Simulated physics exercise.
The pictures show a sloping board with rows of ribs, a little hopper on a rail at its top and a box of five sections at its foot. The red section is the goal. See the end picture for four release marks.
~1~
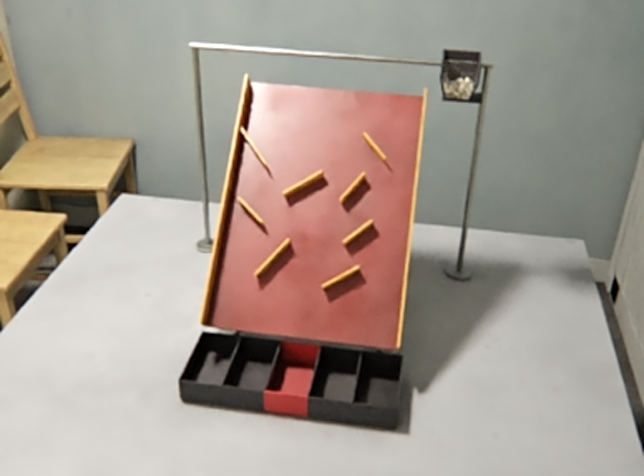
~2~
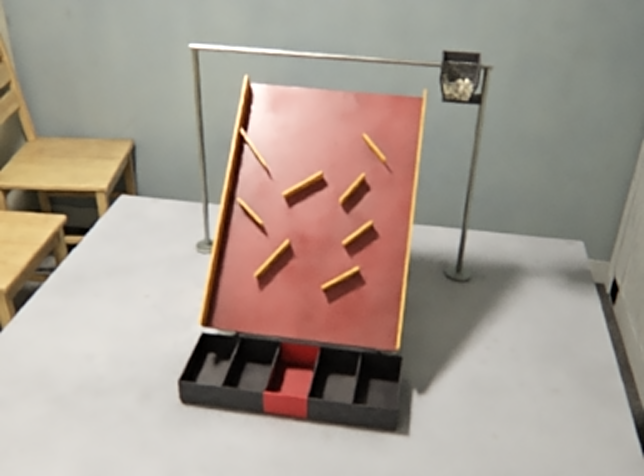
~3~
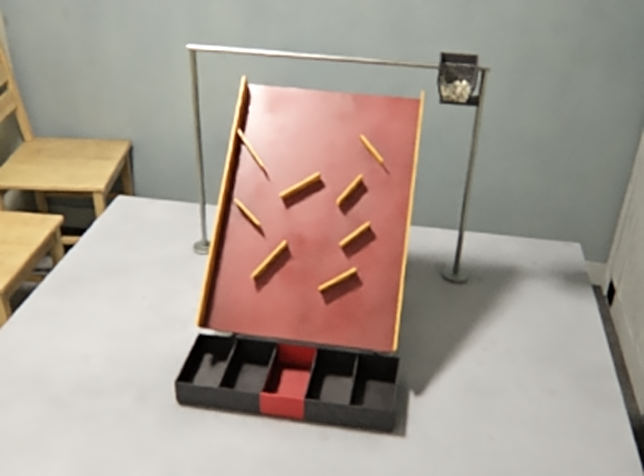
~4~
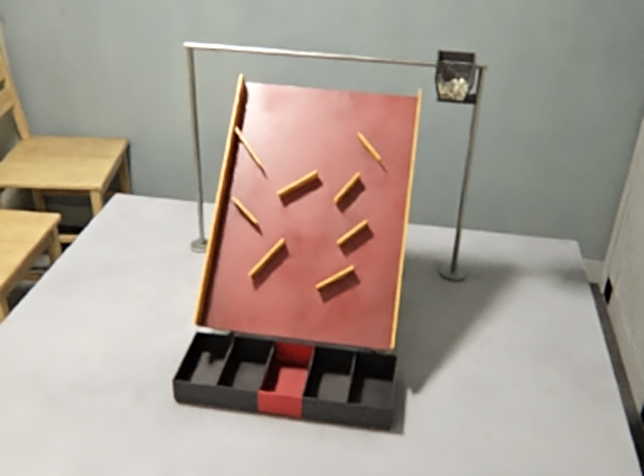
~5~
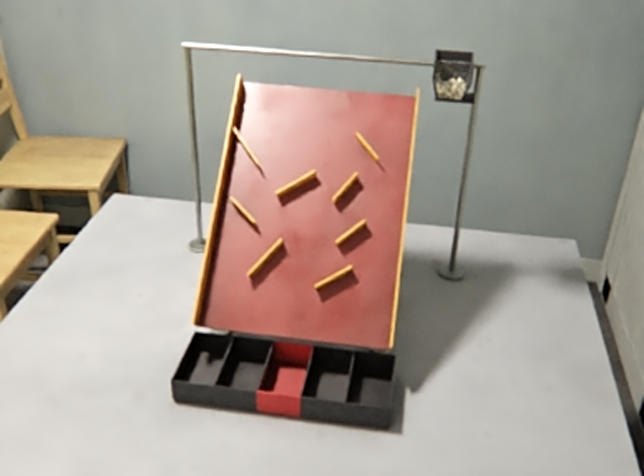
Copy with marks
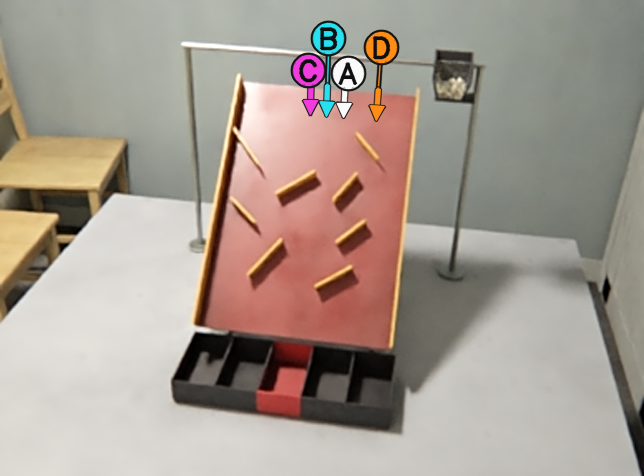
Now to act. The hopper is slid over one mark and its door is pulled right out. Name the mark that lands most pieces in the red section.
A is best.
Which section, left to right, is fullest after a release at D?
The fifth from the left.
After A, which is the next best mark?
Mark B.
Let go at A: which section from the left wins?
The third.
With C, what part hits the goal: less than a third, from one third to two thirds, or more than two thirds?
Mark C gives less than a third.
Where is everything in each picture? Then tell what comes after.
The first frame shows hopper (457, 89), white beans, door shut.
The second frame shows ribs (240, 128) to (265, 165), (363, 134) to (385, 159), (282, 194) to (322, 172).
The third frame shows ribs (337, 202) to (361, 175), (235, 199) to (259, 224), (340, 244) to (370, 222).
The fourth frame shows ribs (249, 275) to (283, 239), (317, 287) to (353, 266).
The fifth frame shows red section (279, 403), number 3 of 5 from the left.
On the marked copy, mark A meets the board at (343, 112); mark B meets the board at (326, 111); mark C meets the board at (310, 109); mark D meets the board at (376, 115).
Choosing A, roughly half in the red section, roughly a third in other sections, about a tenth held on the board, about a tenth outside the box.
Choosing B, roughly a third in the red section, roughly half in other sections, about a tenth held on the board.
Choosing C, about a tenth in the red section, roughly two thirds in other sections, roughly a quarter held on the board.
Choosing D, just a few in the red section, the larger part in other sections, about a tenth held on the board, about a tenth outside the box.
